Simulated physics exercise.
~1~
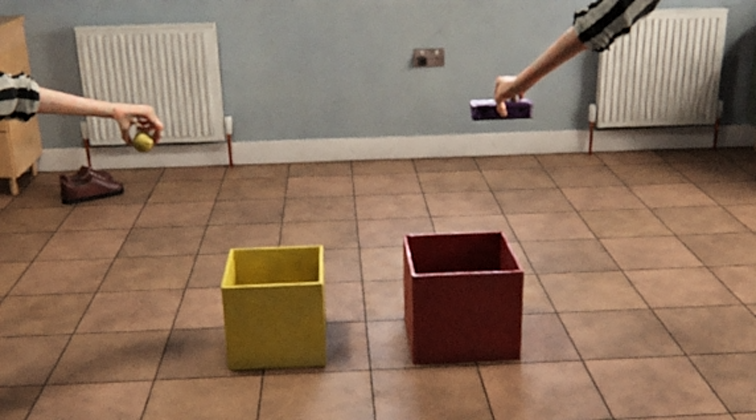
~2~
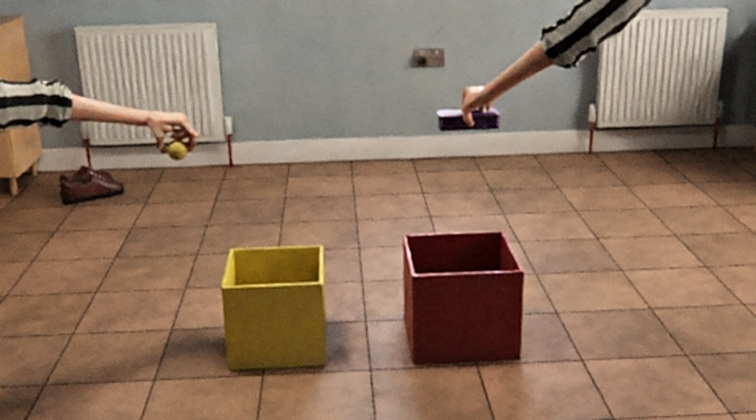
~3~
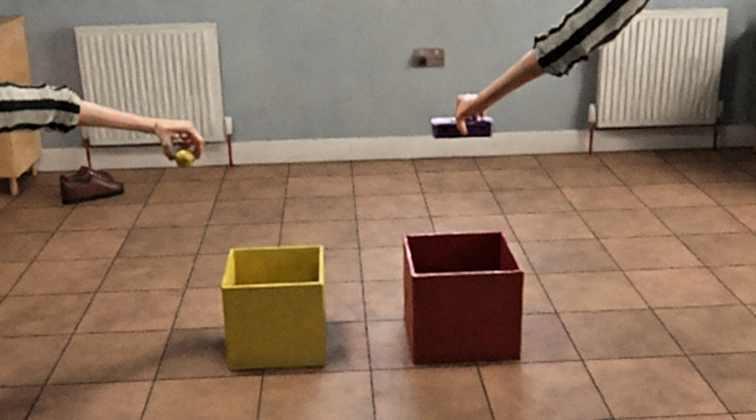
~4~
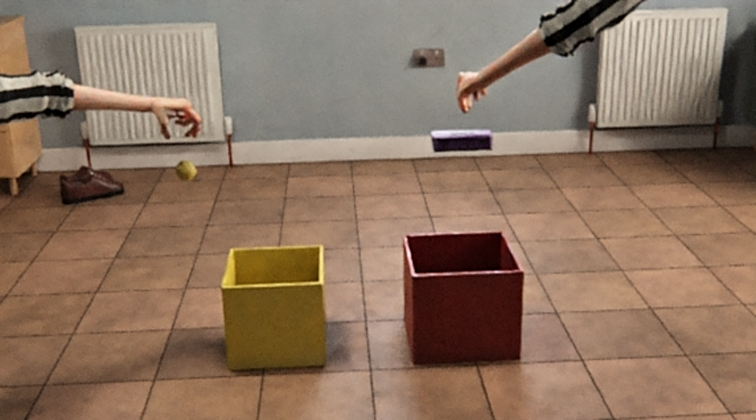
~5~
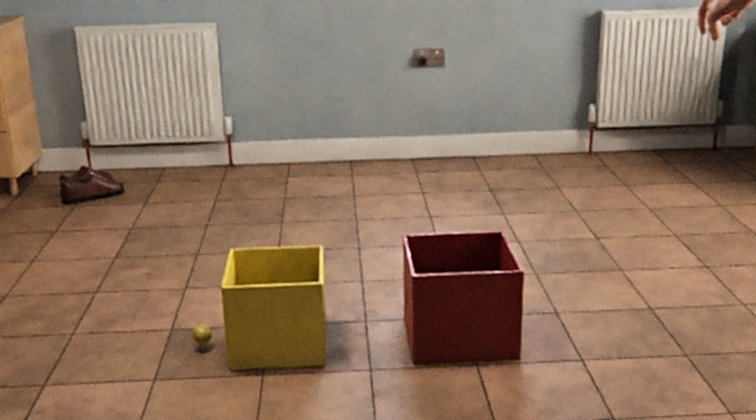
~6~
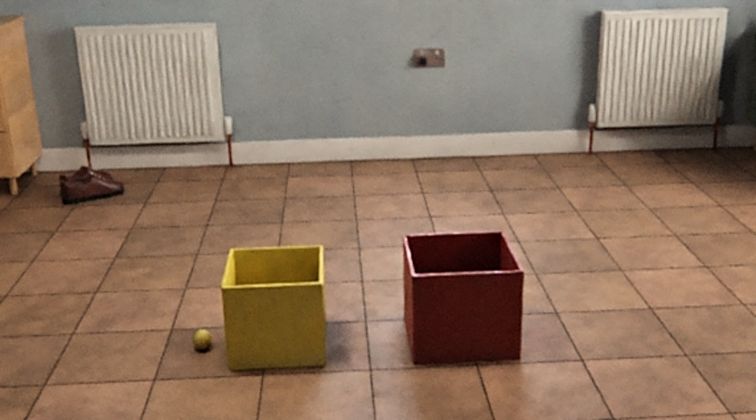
A lemon and a purple case, held by hands reaching in from the left and right, move inward above a yellow box and a red box and are released; the lemon lands on the tiled floor left of the yellow box, while the case drops into the red one.
